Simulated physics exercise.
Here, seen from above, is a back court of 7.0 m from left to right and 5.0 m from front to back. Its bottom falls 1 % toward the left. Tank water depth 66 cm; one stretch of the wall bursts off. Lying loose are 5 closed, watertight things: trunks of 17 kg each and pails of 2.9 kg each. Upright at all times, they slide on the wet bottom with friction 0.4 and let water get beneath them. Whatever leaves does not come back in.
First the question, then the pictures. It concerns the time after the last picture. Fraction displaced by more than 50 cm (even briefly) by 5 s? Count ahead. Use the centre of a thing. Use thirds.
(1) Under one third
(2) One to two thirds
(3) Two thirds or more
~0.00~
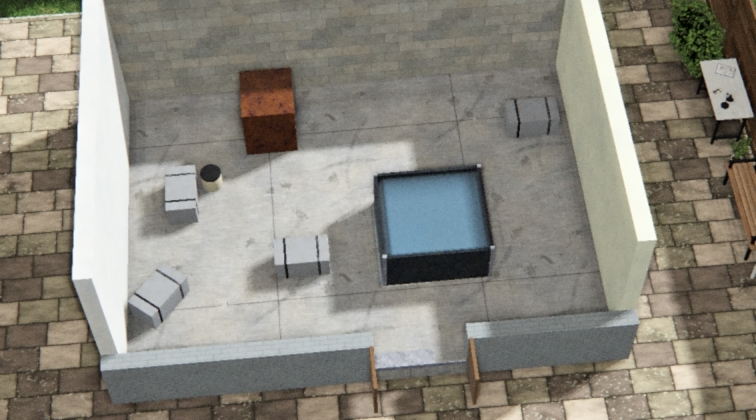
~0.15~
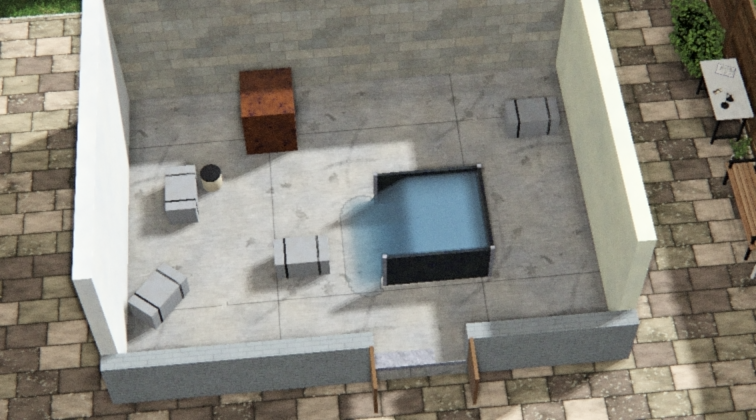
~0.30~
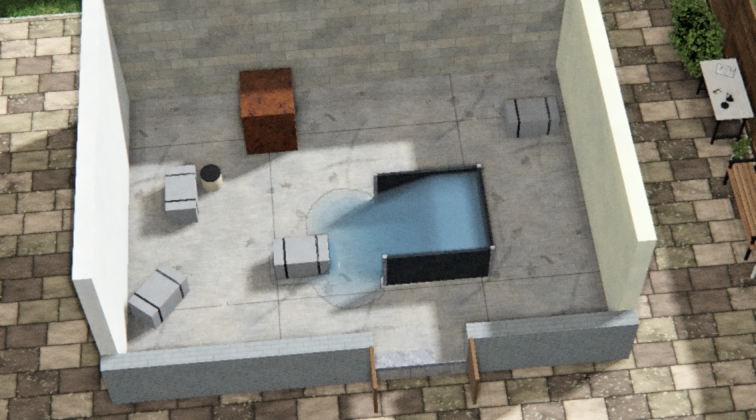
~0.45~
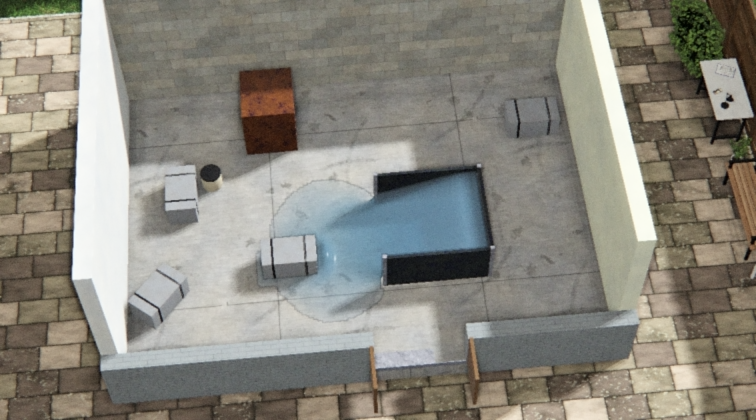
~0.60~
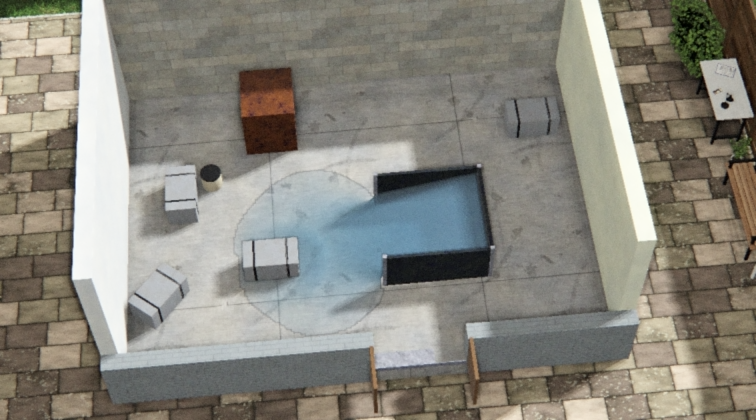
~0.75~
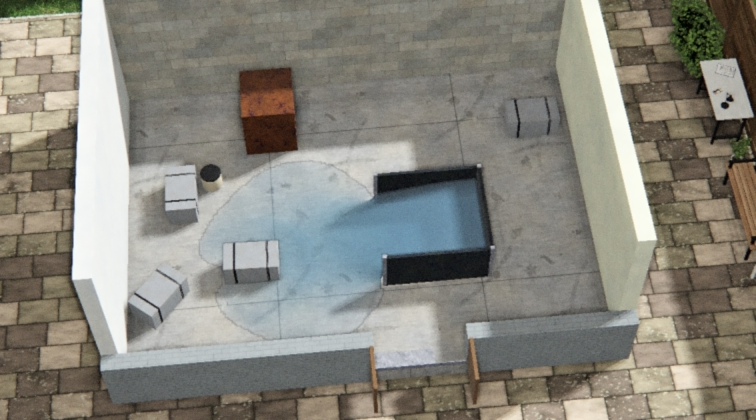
Answer: 3.
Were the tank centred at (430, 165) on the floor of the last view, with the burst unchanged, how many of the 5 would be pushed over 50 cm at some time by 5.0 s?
That would give 4.
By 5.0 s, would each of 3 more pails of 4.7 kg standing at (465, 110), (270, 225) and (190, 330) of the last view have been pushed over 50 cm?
Outcome: Stays within first, breaks the threshold next, breaks the threshold last.
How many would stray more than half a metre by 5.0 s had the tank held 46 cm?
With that change, 4 of them.
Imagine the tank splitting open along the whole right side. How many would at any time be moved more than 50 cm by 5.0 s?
So the tally would be 1.
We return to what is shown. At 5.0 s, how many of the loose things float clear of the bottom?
That would be 3 of them.
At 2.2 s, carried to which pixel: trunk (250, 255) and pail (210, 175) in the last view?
Somewhere around (154, 237) and (136, 102).
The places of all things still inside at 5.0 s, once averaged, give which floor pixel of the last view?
Centre of the remaining things: Roughly (300, 137).
After 1.1 s 1 of 5 are over 50 cm from their spots; 0 afloat.
After 2.2 s 3 of 5 are over 50 cm from their spots; 4 afloat.
After 3.5 s 4 of 5 are over 50 cm from their spots; 4 afloat.
After 5.0 s 4 of 5 are over 50 cm from their spots, and 4 have been at some point; 3 afloat.
